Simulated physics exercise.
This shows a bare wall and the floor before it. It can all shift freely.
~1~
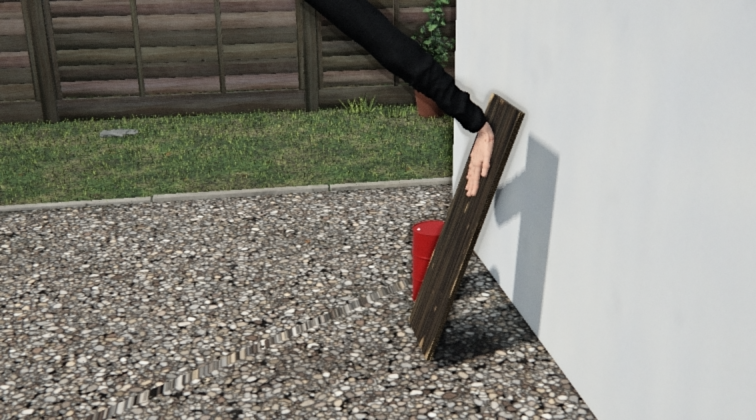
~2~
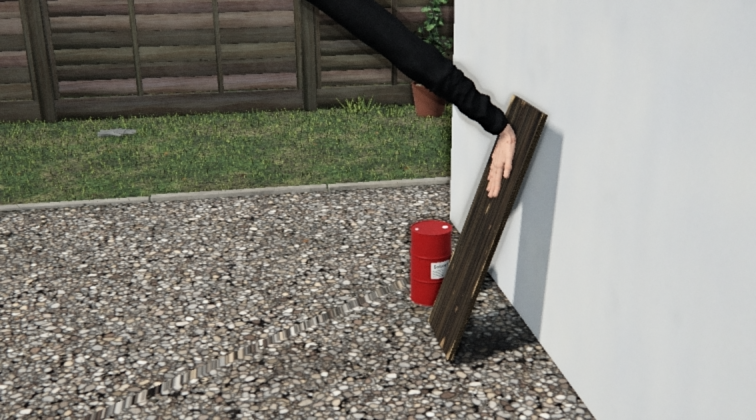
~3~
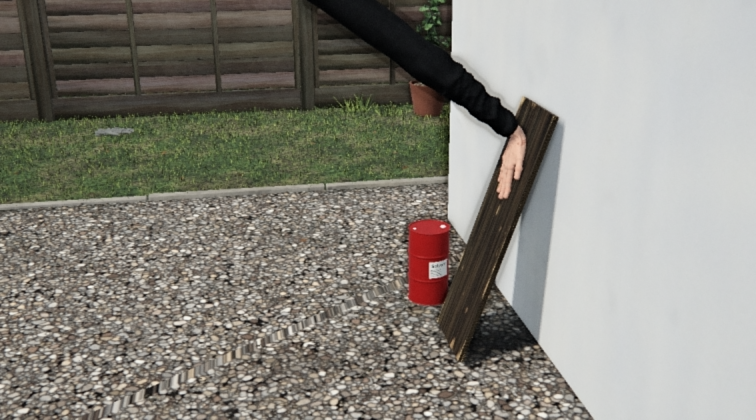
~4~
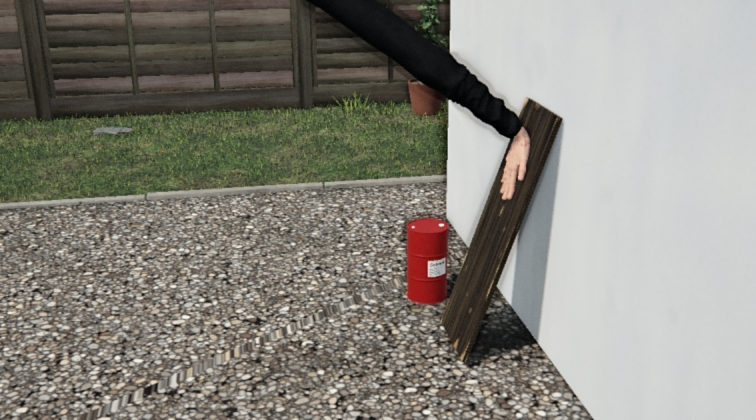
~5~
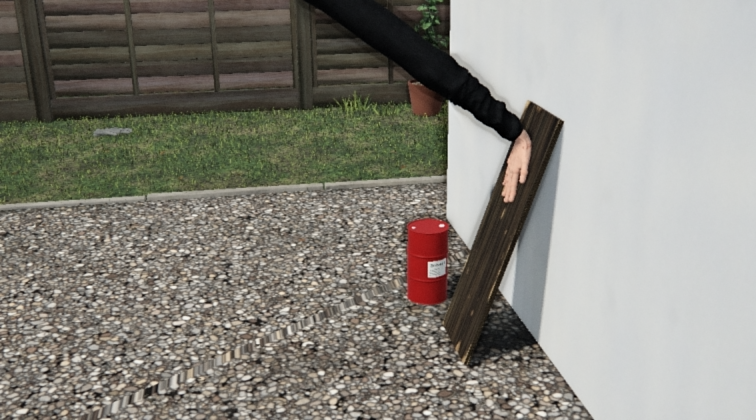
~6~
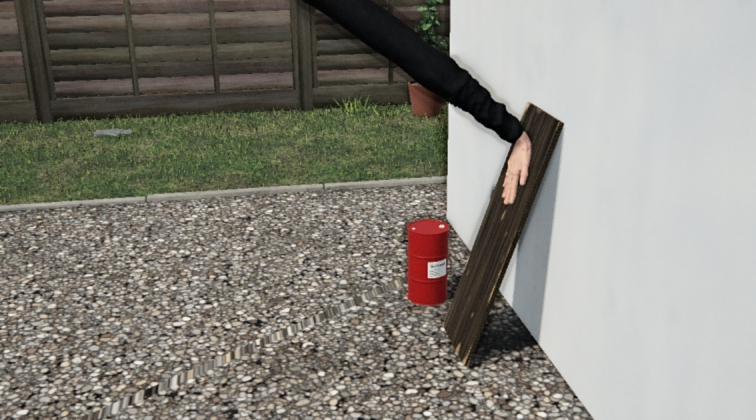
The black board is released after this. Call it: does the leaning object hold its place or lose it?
It holds its place.
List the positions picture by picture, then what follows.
The first frame shows on its way; black board (461, 226).
The second frame shows on its way; black board (483, 227); red canister (431, 263).
The third frame shows on its way; black board (493, 228); red canister (429, 262).
The fourth frame shows on its way; black board (496, 229); red canister (427, 261).
The fifth frame shows propped up under the hand; black board (498, 232); red canister (428, 262).
The sixth frame shows propped up under the hand; black board (498, 233); red canister (428, 262).
Then, 0.80 s later than the last frame, all is still.
Then, 1.80 s later than the last frame, black board resting near (498, 234).
When it is over, both as before. End places, in pixels of the last picture, black board near (499, 234). The board holds.
